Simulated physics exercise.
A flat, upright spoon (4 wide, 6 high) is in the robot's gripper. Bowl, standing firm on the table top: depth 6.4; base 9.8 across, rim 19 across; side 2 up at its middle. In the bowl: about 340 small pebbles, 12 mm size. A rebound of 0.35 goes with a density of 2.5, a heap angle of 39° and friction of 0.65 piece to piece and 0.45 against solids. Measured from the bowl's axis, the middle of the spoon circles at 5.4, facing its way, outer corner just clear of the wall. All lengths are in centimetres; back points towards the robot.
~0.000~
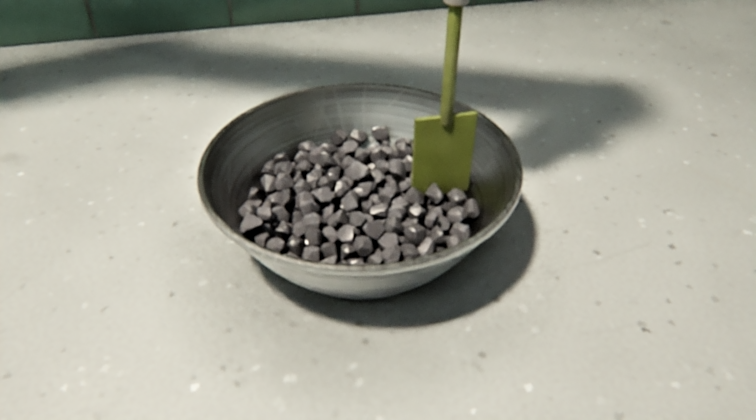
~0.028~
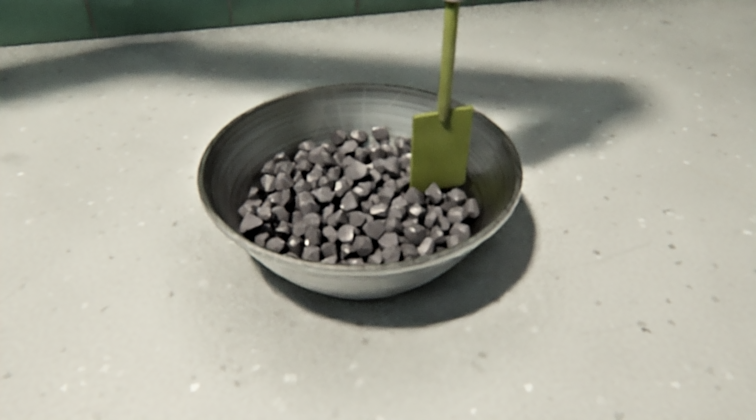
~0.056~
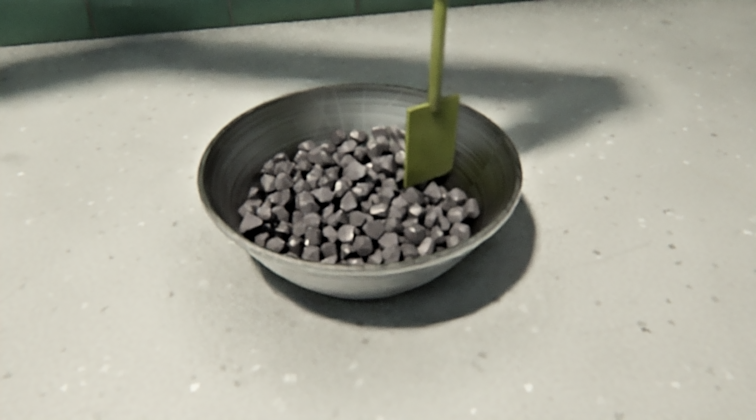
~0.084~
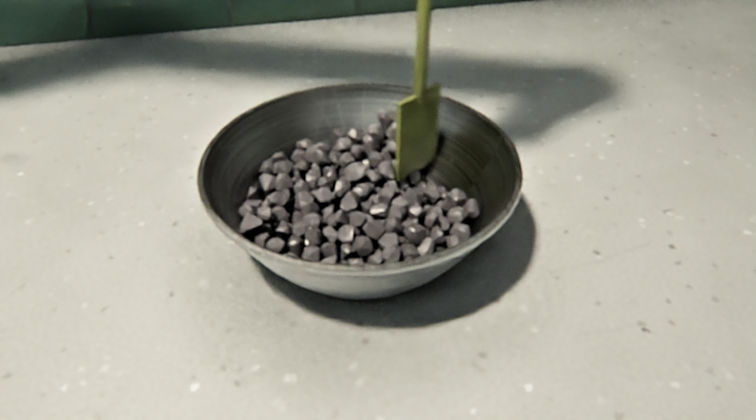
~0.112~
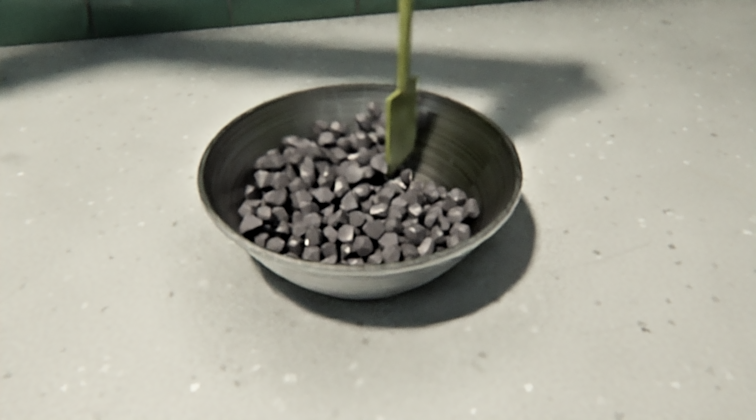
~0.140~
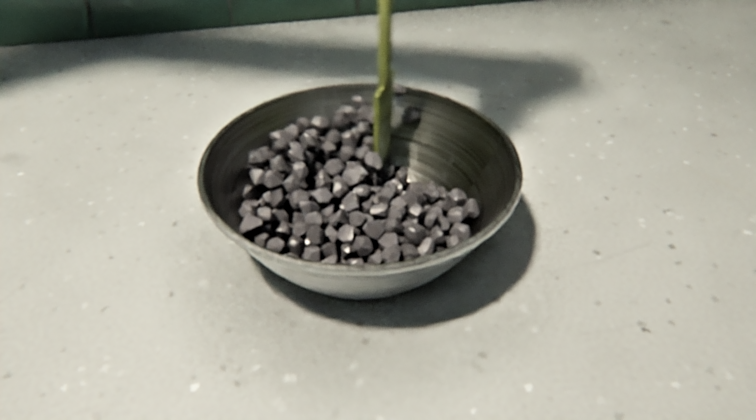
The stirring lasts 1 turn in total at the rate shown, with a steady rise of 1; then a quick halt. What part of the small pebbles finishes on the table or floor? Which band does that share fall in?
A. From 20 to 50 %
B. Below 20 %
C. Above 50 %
(B) Below 20 %.
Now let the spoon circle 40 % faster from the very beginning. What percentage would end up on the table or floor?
I'd expect about 20 %.
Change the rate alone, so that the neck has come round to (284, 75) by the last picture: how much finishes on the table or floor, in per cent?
Some 30 per cent.
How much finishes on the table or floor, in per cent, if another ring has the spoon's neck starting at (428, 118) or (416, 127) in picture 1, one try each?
10 and 10 per cent.
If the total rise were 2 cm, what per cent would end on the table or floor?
It comes to some 10 per cent.
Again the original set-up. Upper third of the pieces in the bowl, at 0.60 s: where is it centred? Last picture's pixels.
The centre is roughly (441, 214).
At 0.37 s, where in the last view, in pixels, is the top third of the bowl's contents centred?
I'd point to somewhere close to (277, 215).
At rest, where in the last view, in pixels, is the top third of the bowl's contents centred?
Centre, approx.: (395, 174).
By 0.37 s, 176° round, highest piece 9 above the table; 332 in the bowl, 6 in flight or on the tool.
By 0.60 s, 292° round, highest piece 9 above the table; 306 in the bowl, 24 on the table or floor, 8 in flight or on the tool.
By 0.91 s, 0° round, highest piece 7 above the table; 296 in the bowl, 42 on the table or floor.
By 1.61 s, 0° round, highest piece 7 above the table; 296 in the bowl, 42 on the table or floor.
Final count, 296 in the bowl, 42 on the table or floor. That is 12 % on the table or floor.
